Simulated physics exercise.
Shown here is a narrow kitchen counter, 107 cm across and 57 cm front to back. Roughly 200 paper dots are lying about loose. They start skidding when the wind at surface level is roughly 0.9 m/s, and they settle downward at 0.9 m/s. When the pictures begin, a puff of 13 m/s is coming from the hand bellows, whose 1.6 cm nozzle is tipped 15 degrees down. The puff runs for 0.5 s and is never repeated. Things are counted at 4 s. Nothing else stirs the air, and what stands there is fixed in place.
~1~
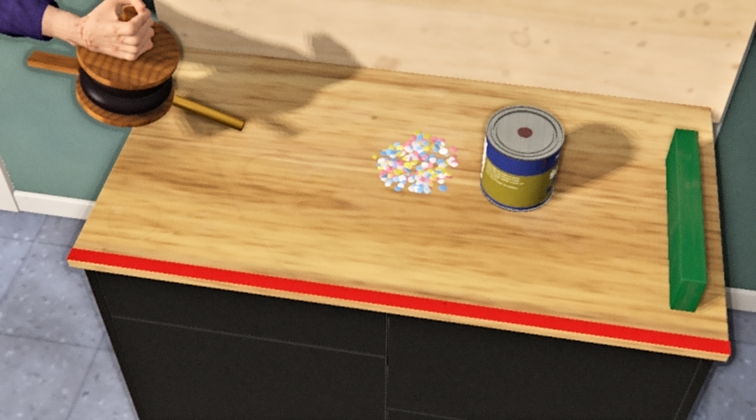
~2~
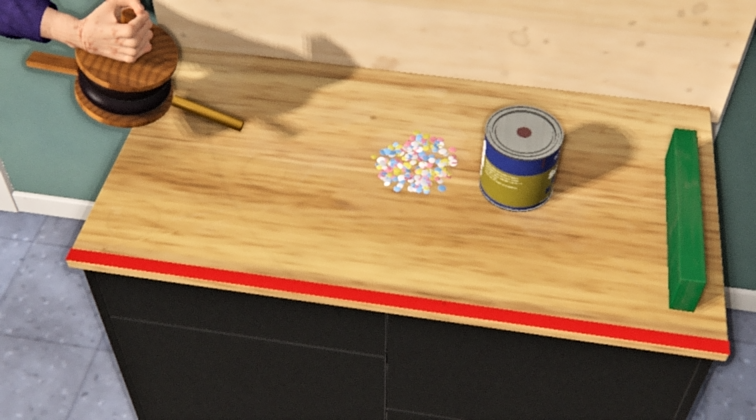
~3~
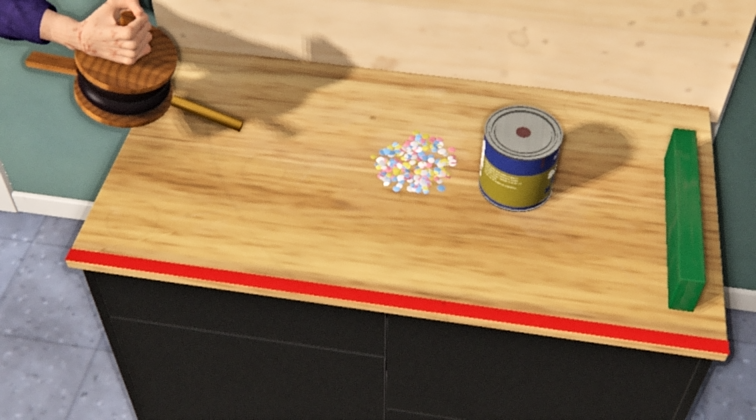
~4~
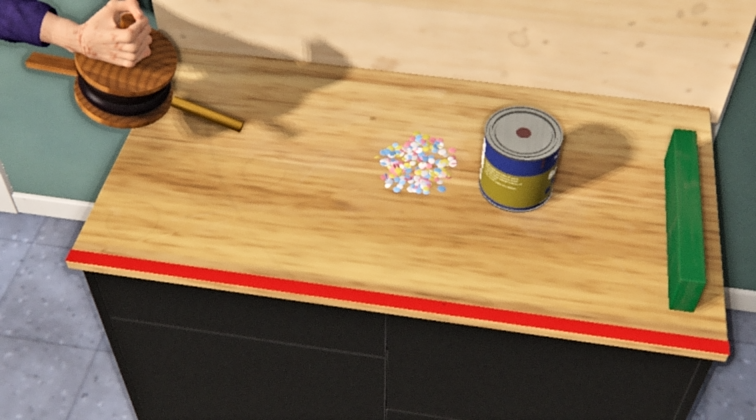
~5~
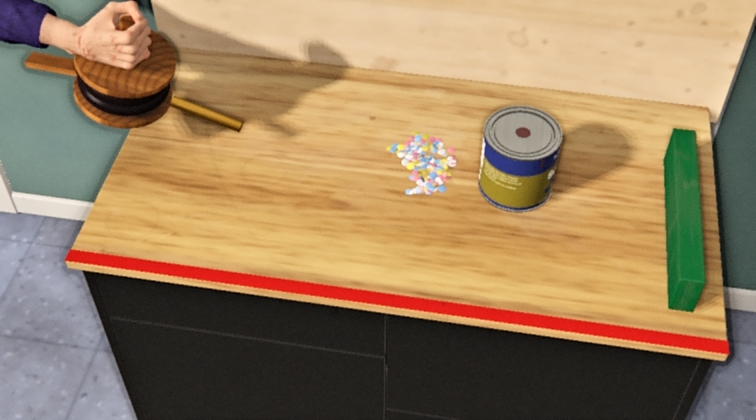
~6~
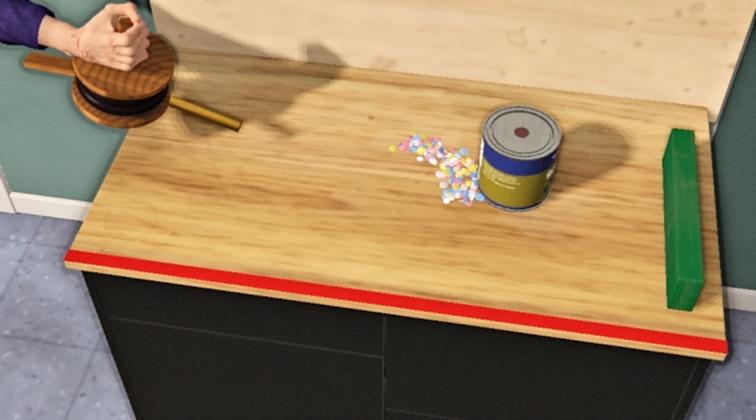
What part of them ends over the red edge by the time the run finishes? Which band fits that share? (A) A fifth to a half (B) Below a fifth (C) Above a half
B.
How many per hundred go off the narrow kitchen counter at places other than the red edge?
Around 0 % of them.
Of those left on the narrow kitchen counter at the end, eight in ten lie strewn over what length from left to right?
I'd say close to 30 cm.
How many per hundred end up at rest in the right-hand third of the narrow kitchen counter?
About 80 percent.
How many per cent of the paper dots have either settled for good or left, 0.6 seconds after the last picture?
That works out to some 50 %.
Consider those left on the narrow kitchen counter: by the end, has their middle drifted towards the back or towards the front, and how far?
The middle ends up shifted toward the far edge, about 10 cm.
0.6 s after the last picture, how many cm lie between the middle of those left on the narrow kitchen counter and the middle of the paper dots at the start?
I'd guess near 25 cm.
Then, 0.6 s after the last picture, 100 % are still on the top, 0 % are over the red edge; the middle of those left on the top is near (550, 139).
Then, 1.0 s after the last picture, 99 % are still on the top, 1 % are over the red edge; the middle of those left on the top is near (555, 138).
Then, 2.0 s after the last picture, 99 % are still on the top, 1 % are over the red edge; the middle of those left on the top is near (555, 138).
Then, 3.8 s after the last picture, at the end, 1 % are over the red edge; the middle of those left on the top is near (555, 138).
